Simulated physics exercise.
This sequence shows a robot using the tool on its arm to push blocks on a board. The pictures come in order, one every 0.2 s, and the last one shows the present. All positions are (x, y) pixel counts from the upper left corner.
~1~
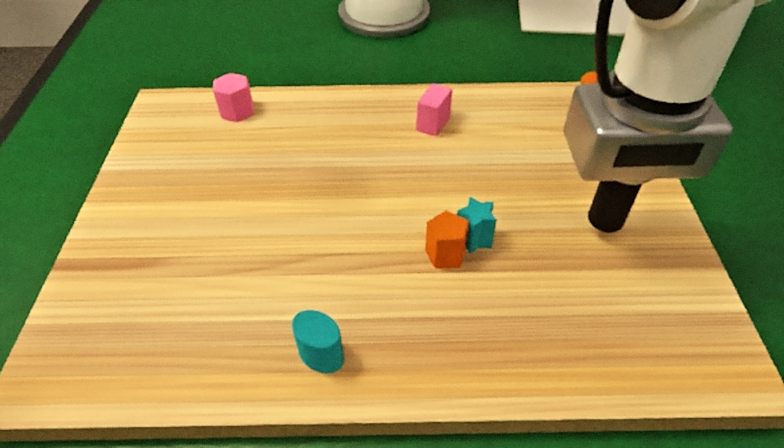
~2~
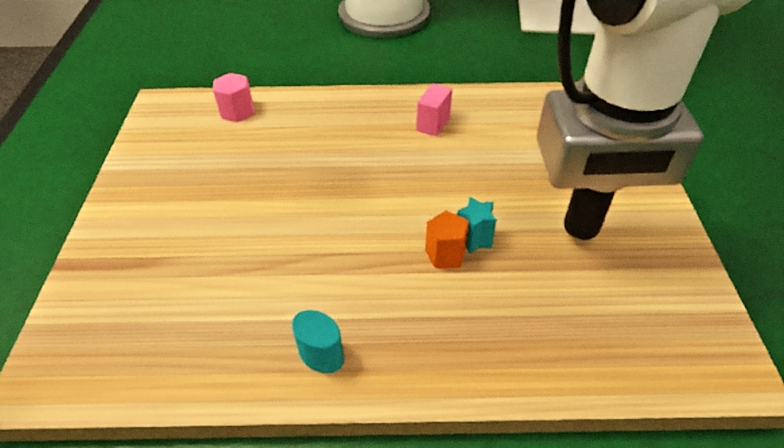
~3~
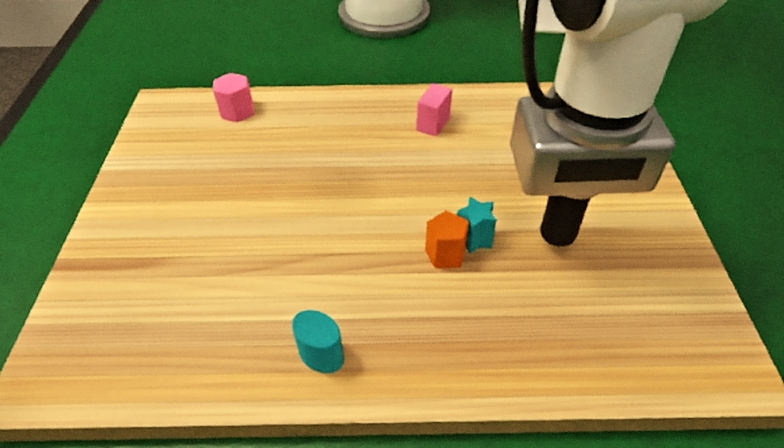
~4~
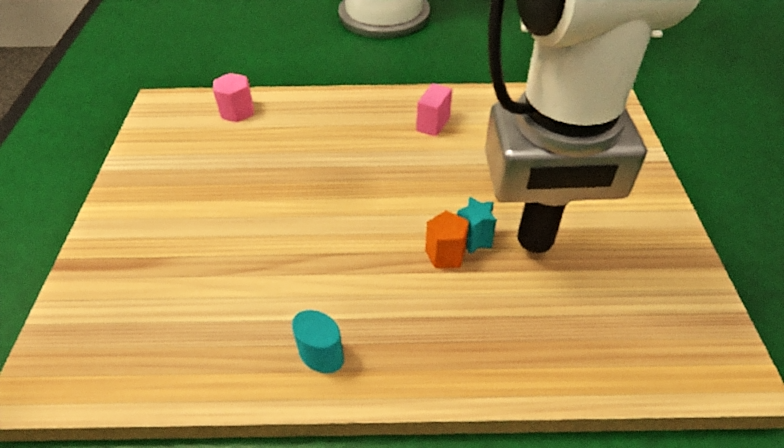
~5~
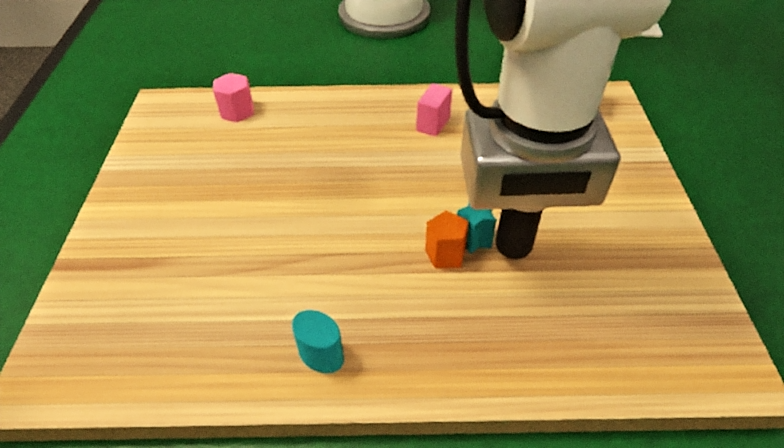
On a wooden board over a green surface, a robot arm with a black tool slides left and slightly nearer the viewer, coming close beside a turquoise star and an orange block, while all the blocks stay still.
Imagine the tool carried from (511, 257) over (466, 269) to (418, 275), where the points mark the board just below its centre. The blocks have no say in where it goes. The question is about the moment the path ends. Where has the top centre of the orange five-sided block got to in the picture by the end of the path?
The spot you're after is about (412, 218) in the image.
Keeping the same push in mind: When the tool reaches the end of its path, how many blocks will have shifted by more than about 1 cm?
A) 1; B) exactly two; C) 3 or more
My pick is A.
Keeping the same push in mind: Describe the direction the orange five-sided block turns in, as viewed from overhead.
My prediction: CW.
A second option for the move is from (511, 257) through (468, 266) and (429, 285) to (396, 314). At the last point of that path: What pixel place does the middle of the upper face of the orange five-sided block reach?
The centre of its top face lies at (423, 224).
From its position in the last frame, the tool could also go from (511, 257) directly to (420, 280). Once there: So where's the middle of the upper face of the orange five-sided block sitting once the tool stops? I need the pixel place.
Its top middle will sit at (417, 221).
What follows on the original path. Halfway along, tool at (467, 258); orange five-sided block at (436, 224), turned 20° clockwise.
At the end, tool at (418, 264); orange five-sided block at (412, 218), turned 65° clockwise; turquoise star unmoved.
